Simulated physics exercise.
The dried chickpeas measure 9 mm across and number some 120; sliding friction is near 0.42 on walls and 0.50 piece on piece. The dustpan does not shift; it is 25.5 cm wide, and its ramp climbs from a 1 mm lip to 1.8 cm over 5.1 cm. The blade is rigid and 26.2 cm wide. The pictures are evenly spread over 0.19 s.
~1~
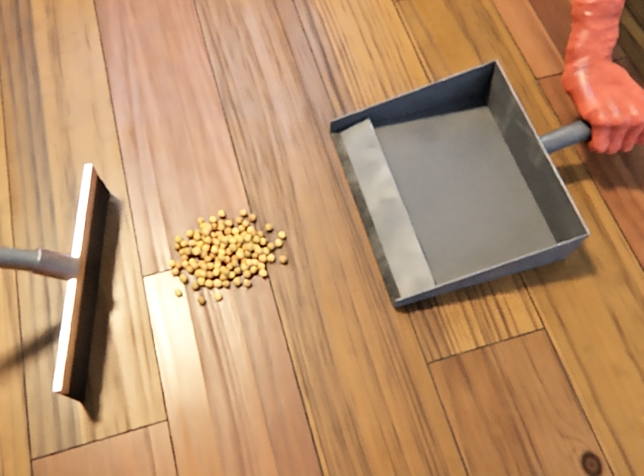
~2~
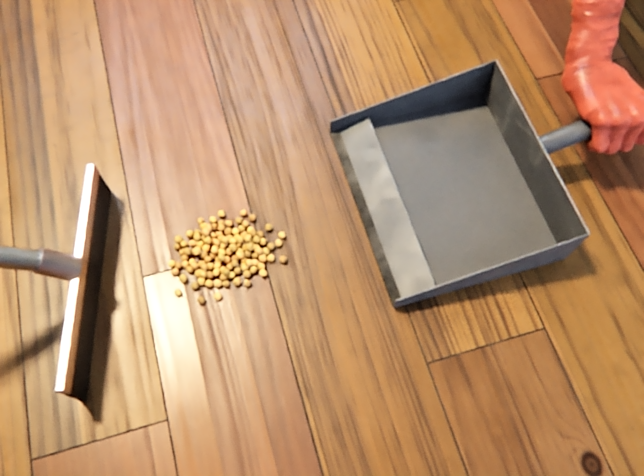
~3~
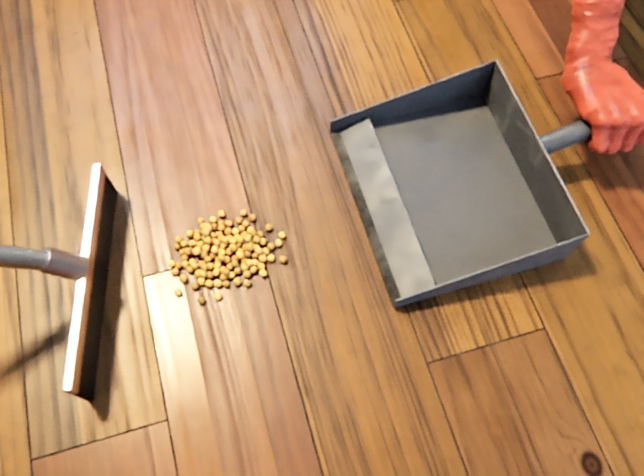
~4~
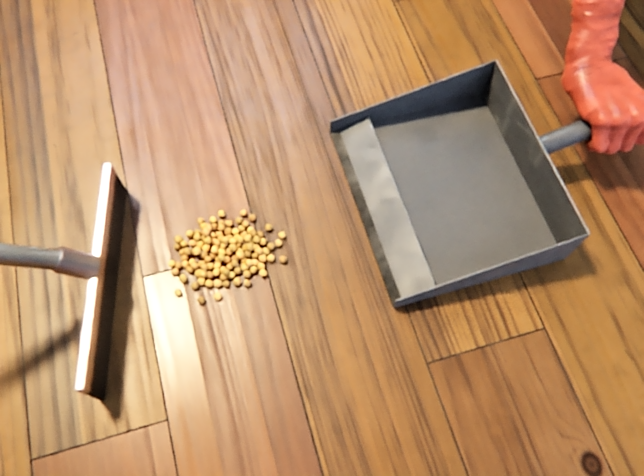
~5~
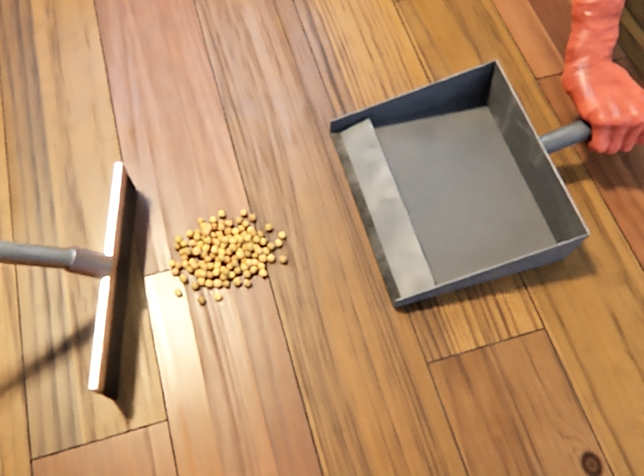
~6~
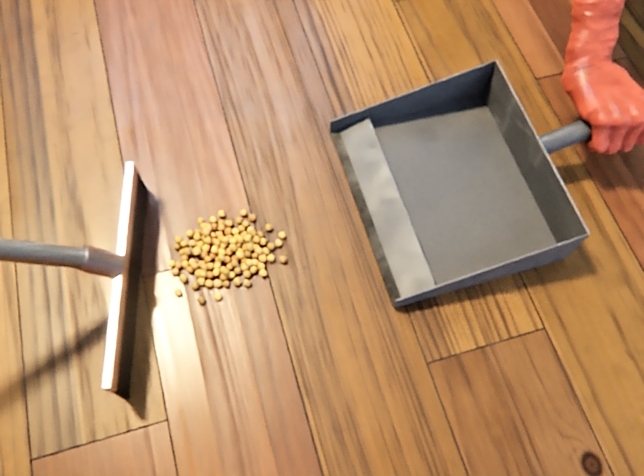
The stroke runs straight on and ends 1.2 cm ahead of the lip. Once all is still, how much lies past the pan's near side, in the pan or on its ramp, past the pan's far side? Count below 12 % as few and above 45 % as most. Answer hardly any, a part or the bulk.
Near side: Hardly any, pan: A part, far side: Hardly any.
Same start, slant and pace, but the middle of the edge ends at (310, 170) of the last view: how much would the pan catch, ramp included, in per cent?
About 0 per cent.
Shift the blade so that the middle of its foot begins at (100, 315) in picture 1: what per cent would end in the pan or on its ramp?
Some 25 per cent.
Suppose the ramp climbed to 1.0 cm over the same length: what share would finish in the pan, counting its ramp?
Then about 25 per cent.
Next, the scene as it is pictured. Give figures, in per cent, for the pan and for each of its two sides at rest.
Near side 5; pan 25; far side 0.
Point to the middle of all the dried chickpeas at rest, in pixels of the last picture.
At about (364, 243).
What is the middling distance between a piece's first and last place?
About 18 cm.
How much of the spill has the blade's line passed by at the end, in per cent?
Some 0 per cent.
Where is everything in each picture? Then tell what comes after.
In the first frame, blade from (62, 390) to (92, 172), moved 0.0 cm, 0 of the pieces shifted so far; middle of the pieces at (221, 252); pan at (456, 188).
In the second frame, blade from (65, 389) to (94, 172), moved 0.2 cm, 0 of the pieces shifted so far; middle of the pieces at (221, 252).
In the third frame, blade from (72, 389) to (100, 172), moved 1.0 cm, 0 of the pieces shifted so far; middle of the pieces at (221, 252).
In the fourth frame, blade from (84, 388) to (110, 171), moved 2.2 cm, 0 of the pieces shifted so far; middle of the pieces at (221, 252).
In the fifth frame, blade from (97, 387) to (122, 171), moved 3.5 cm, 0 of the pieces shifted so far; middle of the pieces at (221, 252).
In the sixth frame, blade from (111, 387) to (133, 170), moved 4.8 cm, 0 of the pieces shifted so far; middle of the pieces at (221, 252); pan at (456, 188).
Then, 0.33 s after the last picture, middle of the blade 17 cm from the lip; 0 % over the lip, far side 0 %, near side 0 %.
Then, 0.55 s after the last picture, middle of the blade 9 cm from the lip; 0 % over the lip, far side 0 %, near side 0 %.
Then, 0.89 s after the last picture, middle of the blade 4 cm from the lip; 25 % over the lip, far side 0 %, near side 5 %.
In the end, near side 5 %, pan 25 %, far side 0 %, in front of the lip or behind the blade 75 %.
